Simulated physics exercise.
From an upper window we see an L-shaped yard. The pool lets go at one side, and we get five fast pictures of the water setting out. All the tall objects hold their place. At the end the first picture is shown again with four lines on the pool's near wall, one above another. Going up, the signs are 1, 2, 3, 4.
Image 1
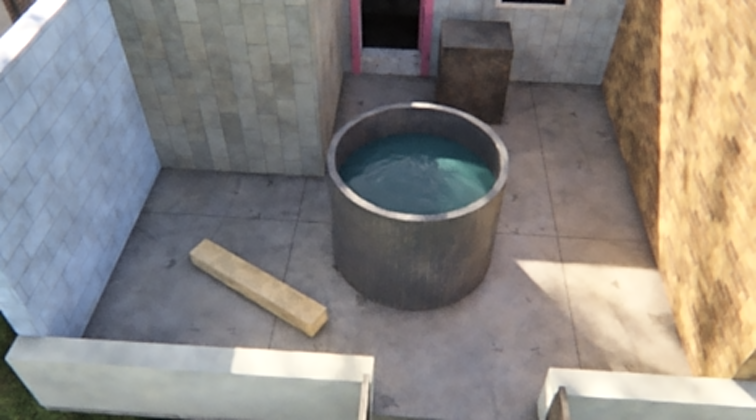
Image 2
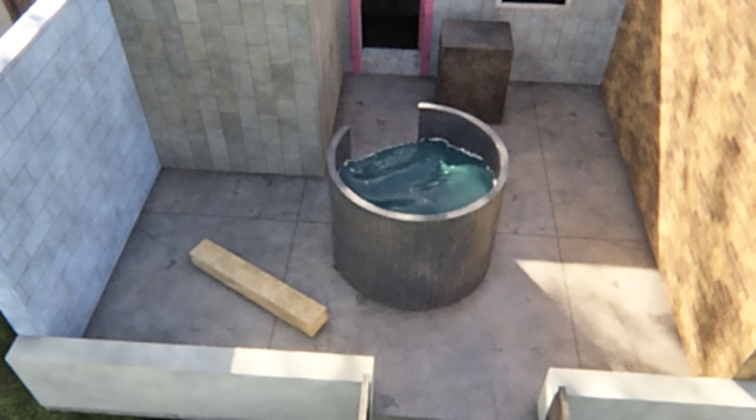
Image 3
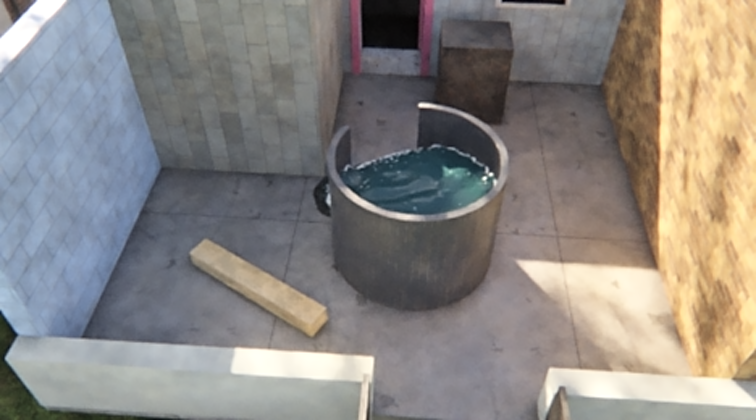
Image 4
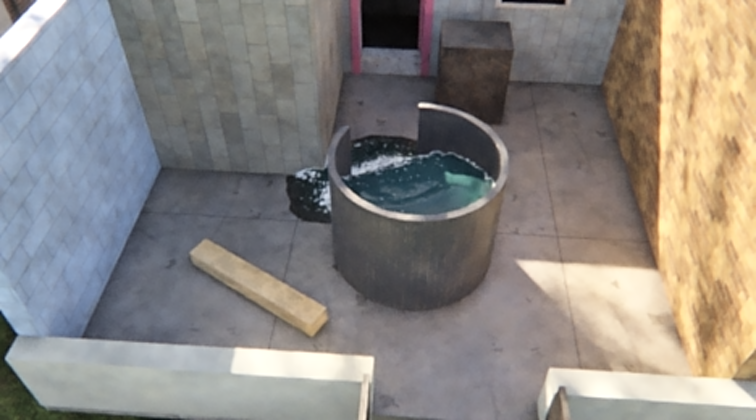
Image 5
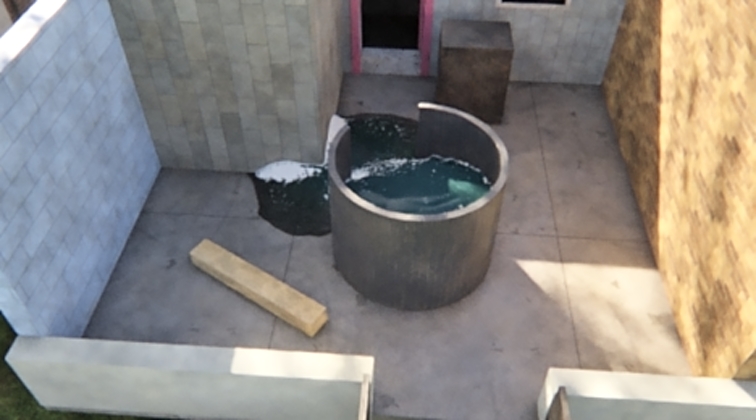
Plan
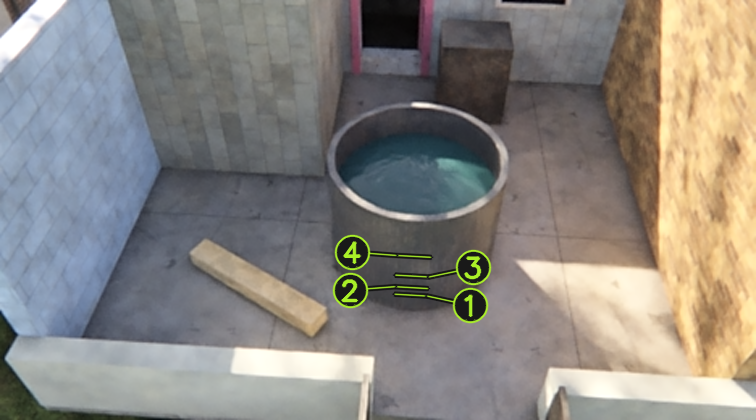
To begin with, teal water sits nearly still in a round grey pool in a walled yard, beside a wooden beam. A section of the pool's back rim disappears and the water churns, then dark, foamy water emerges behind the pool and spreads leftward across the paving and back toward the pink doorway.
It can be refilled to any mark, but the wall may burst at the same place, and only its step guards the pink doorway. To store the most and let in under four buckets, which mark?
The answer is level 3.
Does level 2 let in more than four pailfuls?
No, that is safe.
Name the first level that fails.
Level 4.
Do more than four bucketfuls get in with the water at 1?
No.
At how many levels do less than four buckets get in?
Three.
On the marked copy, 1 at (410, 295); 2 at (411, 287); 3 at (412, 276); 4 at (413, 256); from the bottom up 1, 2, 3, 4.
For level 1, nothing gets over.
For level 2, nothing gets over.
For level 3, a splash gets over, under a bucket.
For level 4, about 9 bucketfuls get in.
